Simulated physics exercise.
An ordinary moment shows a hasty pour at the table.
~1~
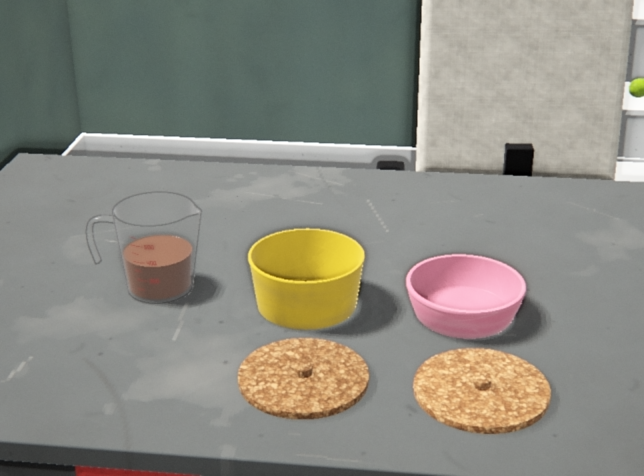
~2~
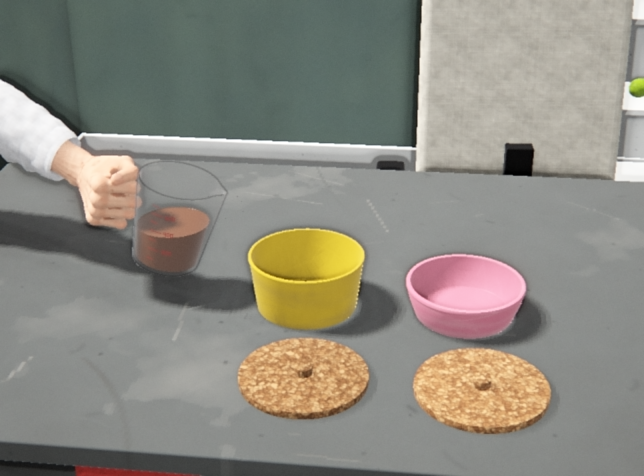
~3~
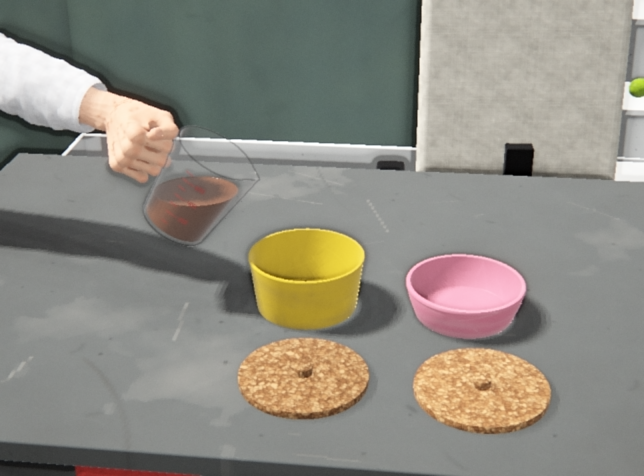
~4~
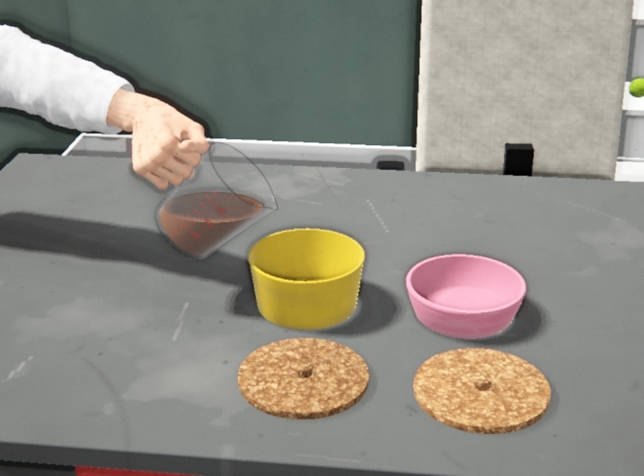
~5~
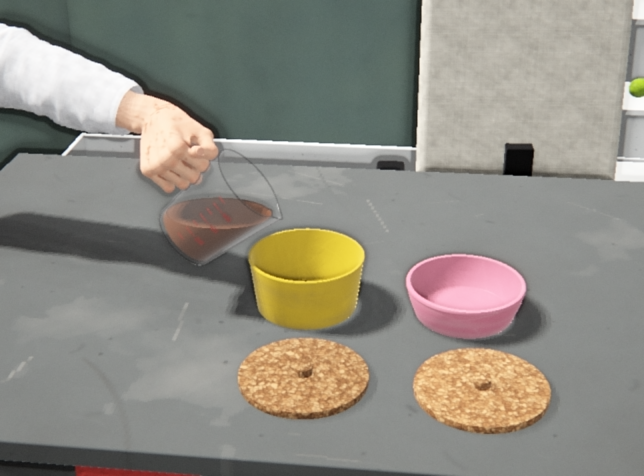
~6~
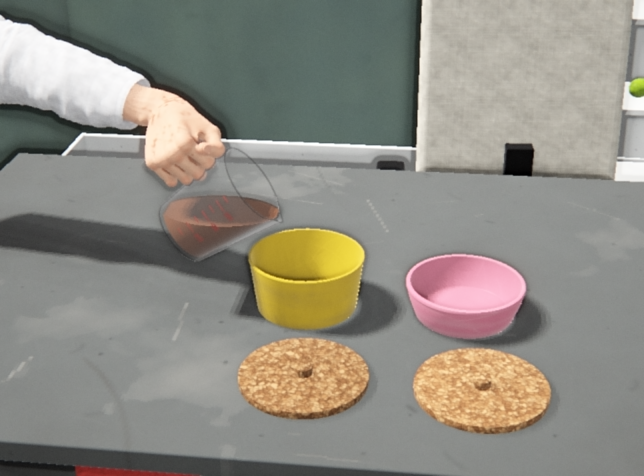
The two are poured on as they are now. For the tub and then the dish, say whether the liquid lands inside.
Result: The tub gets some, the dish gets some.
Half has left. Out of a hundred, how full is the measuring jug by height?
It comes out at some 25 per cent.
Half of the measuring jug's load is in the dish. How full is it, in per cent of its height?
About 30%.
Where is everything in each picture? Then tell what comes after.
All stand on the top; measuring jug (157, 246) about half full; tub (307, 281) open; dish (465, 300) open, in the first frame.
The hand lifts the measuring jug; measuring jug about half full, surface at (172, 223); tub (307, 281) open, in the second frame.
Tilting; measuring jug (196, 187) tipped 30° with all of its load; dish (465, 300) open, in the third frame.
No stream yet; measuring jug (213, 203) tipped 45° with all of its load; tub (307, 281) open, in the fourth frame.
Still nothing leaves it; measuring jug (218, 209) tipped 45° with all of its load; dish (465, 300) open, in the fifth frame.
On the point of pouring; measuring jug (219, 206) tipped 50° with all of its load; tub (307, 281) open; dish (465, 300) open, in the sixth frame.
Soon after, the cocoa goes into the tub.
Later, the cocoa goes into the dish.
In the end, the tub has its share inside; the dish has its share inside.
